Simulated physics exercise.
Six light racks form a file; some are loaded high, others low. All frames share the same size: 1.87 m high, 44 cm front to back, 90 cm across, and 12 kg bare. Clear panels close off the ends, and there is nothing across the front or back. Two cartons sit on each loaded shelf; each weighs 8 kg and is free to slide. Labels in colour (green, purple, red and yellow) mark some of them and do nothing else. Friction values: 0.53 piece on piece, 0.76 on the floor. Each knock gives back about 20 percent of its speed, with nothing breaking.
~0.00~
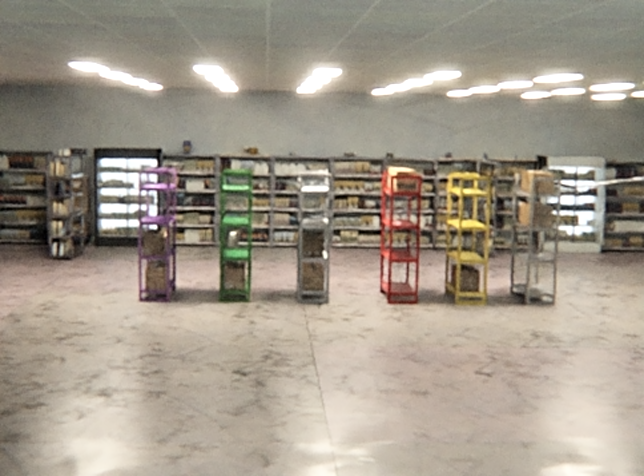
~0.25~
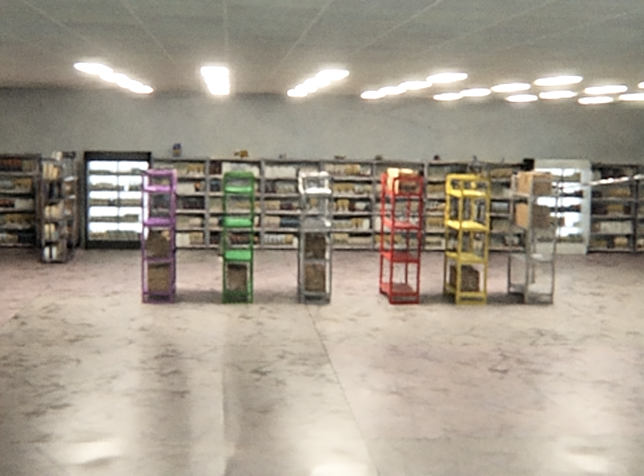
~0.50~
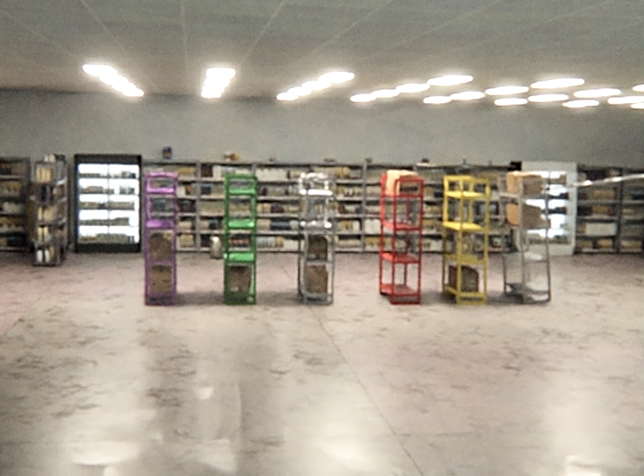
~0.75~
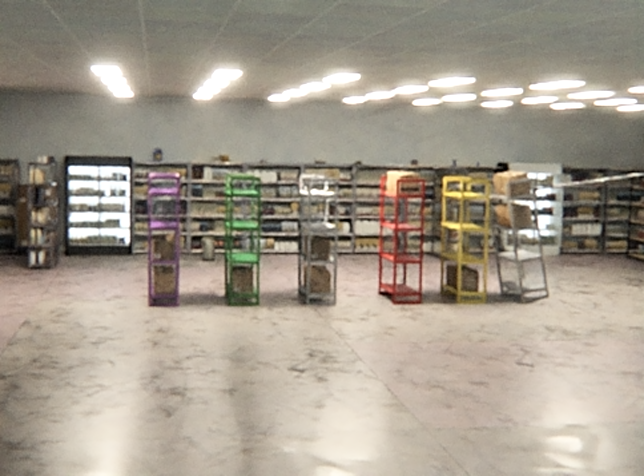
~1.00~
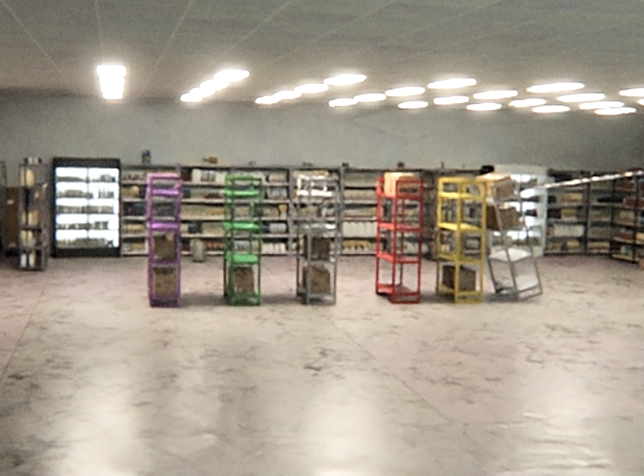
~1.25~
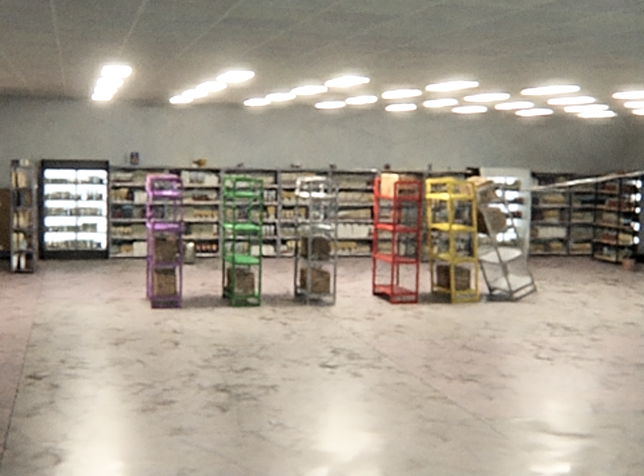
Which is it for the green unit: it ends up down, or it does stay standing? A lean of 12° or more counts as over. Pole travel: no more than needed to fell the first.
The green unit ends up down.
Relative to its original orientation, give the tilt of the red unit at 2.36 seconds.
At that moment, roughly 20 degrees.
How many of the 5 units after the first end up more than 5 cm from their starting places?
The shifted count is 5.
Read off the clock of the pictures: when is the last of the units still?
About 5.0 s.
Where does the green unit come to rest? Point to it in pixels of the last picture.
Somewhere close to (168, 266), I'd say.
After 2.36 s, 4 cartons spilt or dropped; 2 of the 5 other units over; green unit unmoved; yellow unit 35° from how it stood.
After 3.64 s, 10 cartons spilt or dropped; 4 of the 5 other units over; green unit 28° from how it stood; red unit 60° from how it stood.
In the end (5.3 s), 18 cartons spilt or dropped; 5 of the 5 other units over; green unit 68° from how it stood; purple unit lying flat; red unit 65° from how it stood. Not one is left standing. From the last view, middles, green unit near (168, 266), purple unit near (81, 290).
